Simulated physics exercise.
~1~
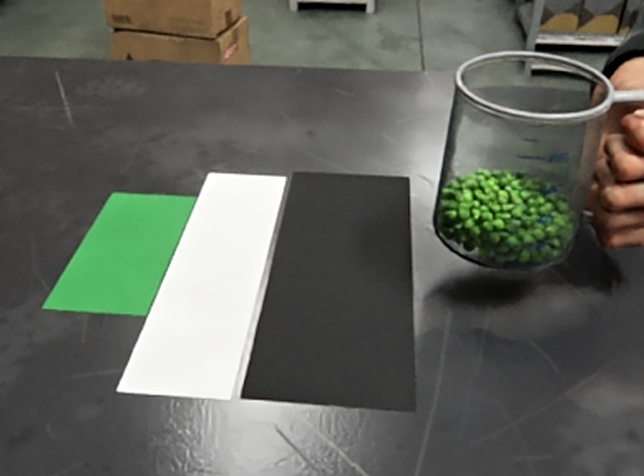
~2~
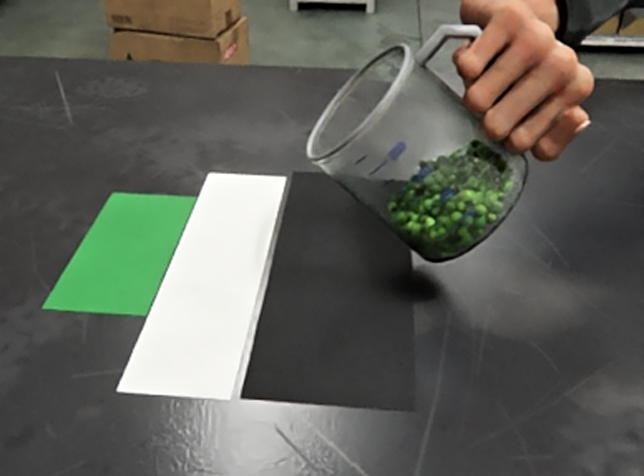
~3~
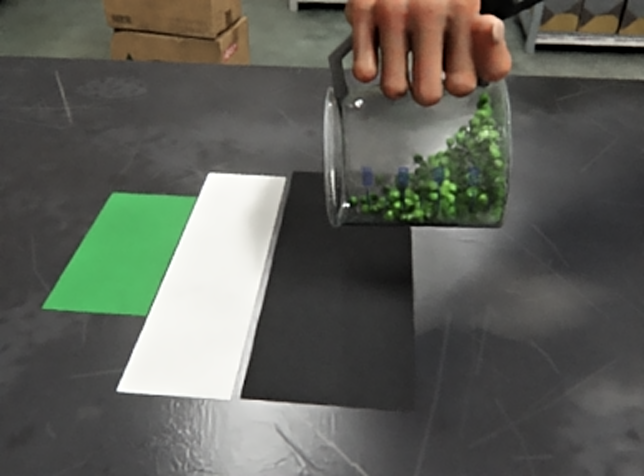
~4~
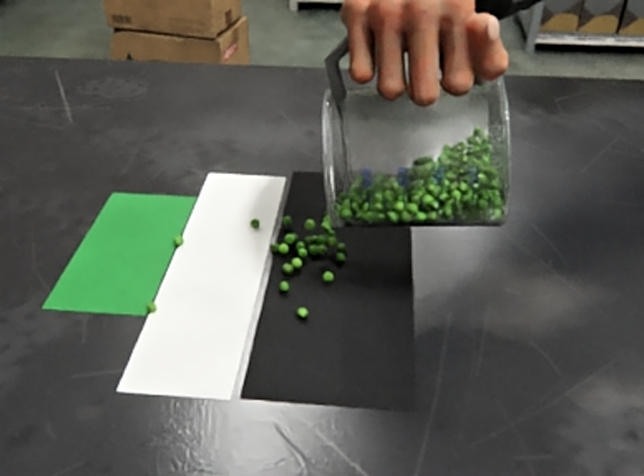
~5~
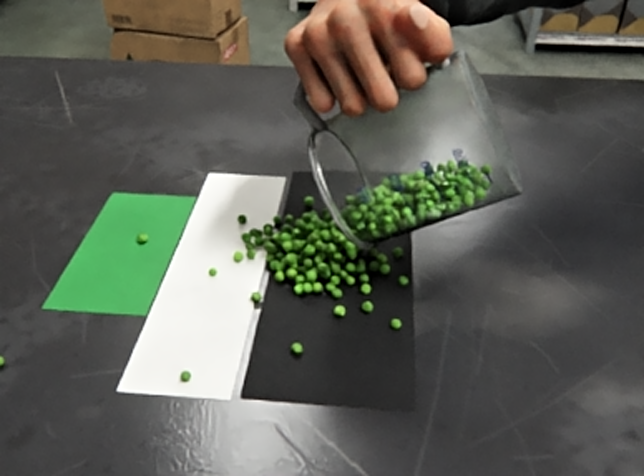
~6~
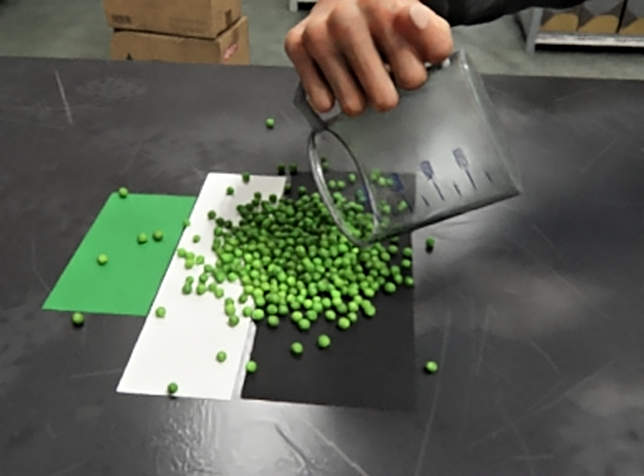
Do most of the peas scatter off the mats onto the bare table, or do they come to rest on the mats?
Most of them come to rest on the mats, with the largest share on the black one and a good part on the white one. Only a few end up on the green mat or the bare table.
